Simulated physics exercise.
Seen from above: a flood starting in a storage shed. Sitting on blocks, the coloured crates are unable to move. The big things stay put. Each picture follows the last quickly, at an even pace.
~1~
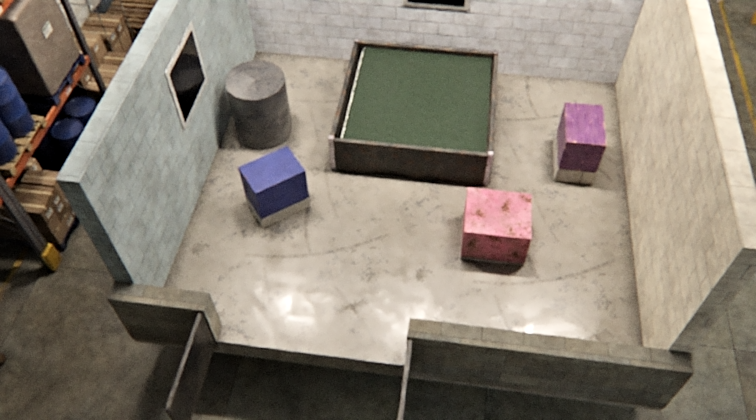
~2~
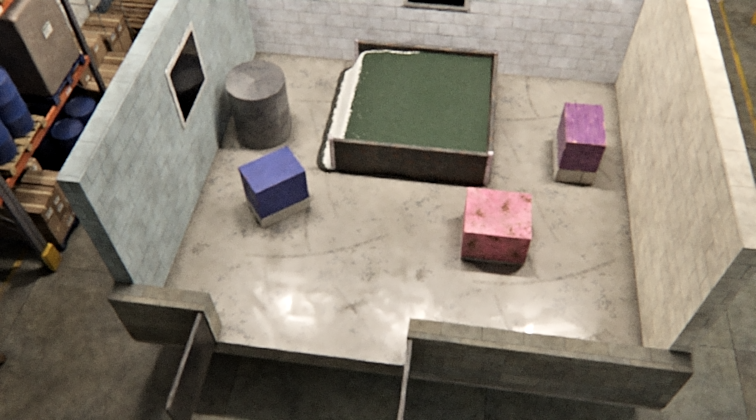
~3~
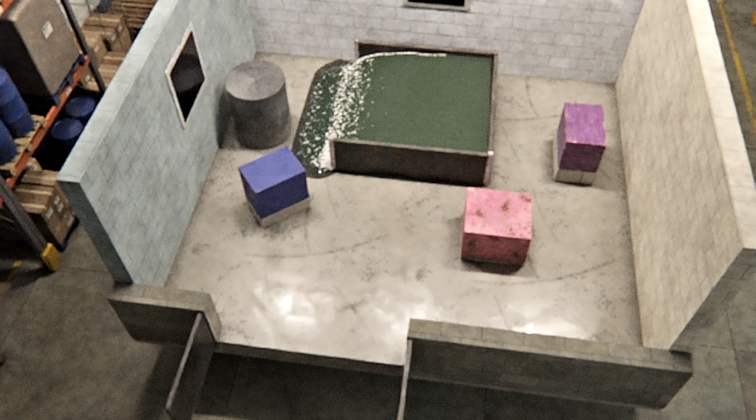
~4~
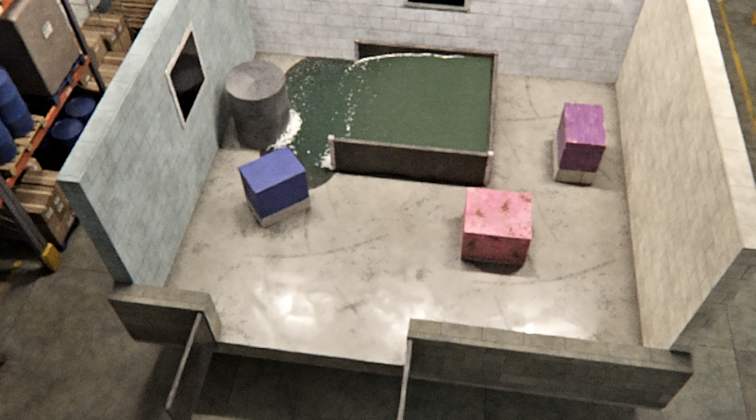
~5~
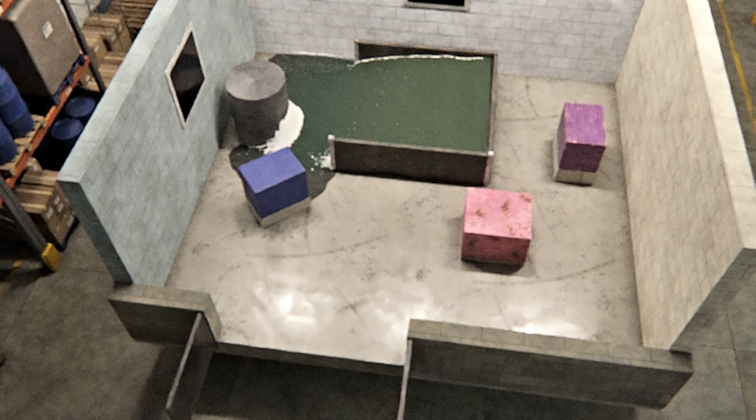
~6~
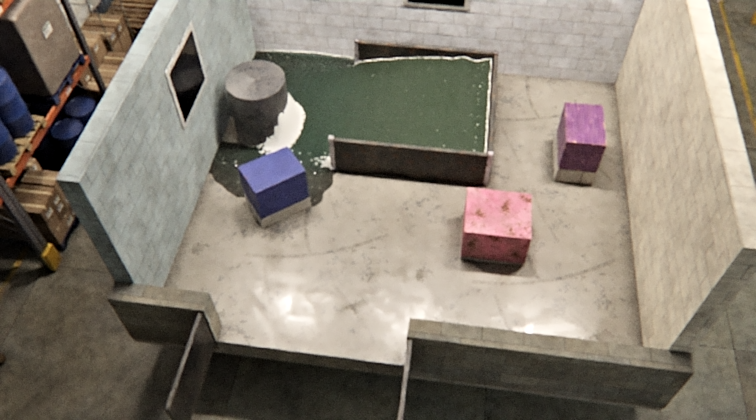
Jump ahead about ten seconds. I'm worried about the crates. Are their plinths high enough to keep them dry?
In the end the blue crate ends up wet. The pink crate ends up wet. The purple crate ends up dry.
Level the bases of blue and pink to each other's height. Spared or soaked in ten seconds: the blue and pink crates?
Result: The blue crate gets splashed; the pink crate comes through fine.
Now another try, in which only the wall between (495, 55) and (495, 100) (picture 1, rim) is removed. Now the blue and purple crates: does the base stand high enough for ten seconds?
Blue: Not reached; purple: Overtopped.
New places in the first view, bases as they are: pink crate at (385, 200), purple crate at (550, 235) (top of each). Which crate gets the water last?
The purple-painted one.
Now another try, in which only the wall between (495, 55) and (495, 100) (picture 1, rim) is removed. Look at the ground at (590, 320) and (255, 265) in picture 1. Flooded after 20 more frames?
In the order asked: Swamped and left untouched.
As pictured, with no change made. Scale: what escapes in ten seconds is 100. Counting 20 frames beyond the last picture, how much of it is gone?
I'd estimate some 10 per cent.
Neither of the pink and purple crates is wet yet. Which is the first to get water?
It's the pink one here.
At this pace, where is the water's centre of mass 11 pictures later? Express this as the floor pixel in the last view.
Centre of the water: Near (323, 123).
A moment on, water covers 20 % of the floor; the blue crate water round its plinth, the pink crate not reached, the purple crate not reached.
Next, water covers 30 % of the floor; the blue crate water round its plinth, the pink crate not reached, the purple crate not reached.
Then, water covers 50 % of the floor; the blue crate water round its plinth, the pink crate water round its plinth, the purple crate not reached.
Later, water covers 85 % of the floor; the blue crate water round its plinth, the pink crate water round its plinth, the purple crate water round its plinth.
In the end, water covers 100 % of the floor; the blue crate was topped, the pink crate was topped, the purple crate stayed above the water.
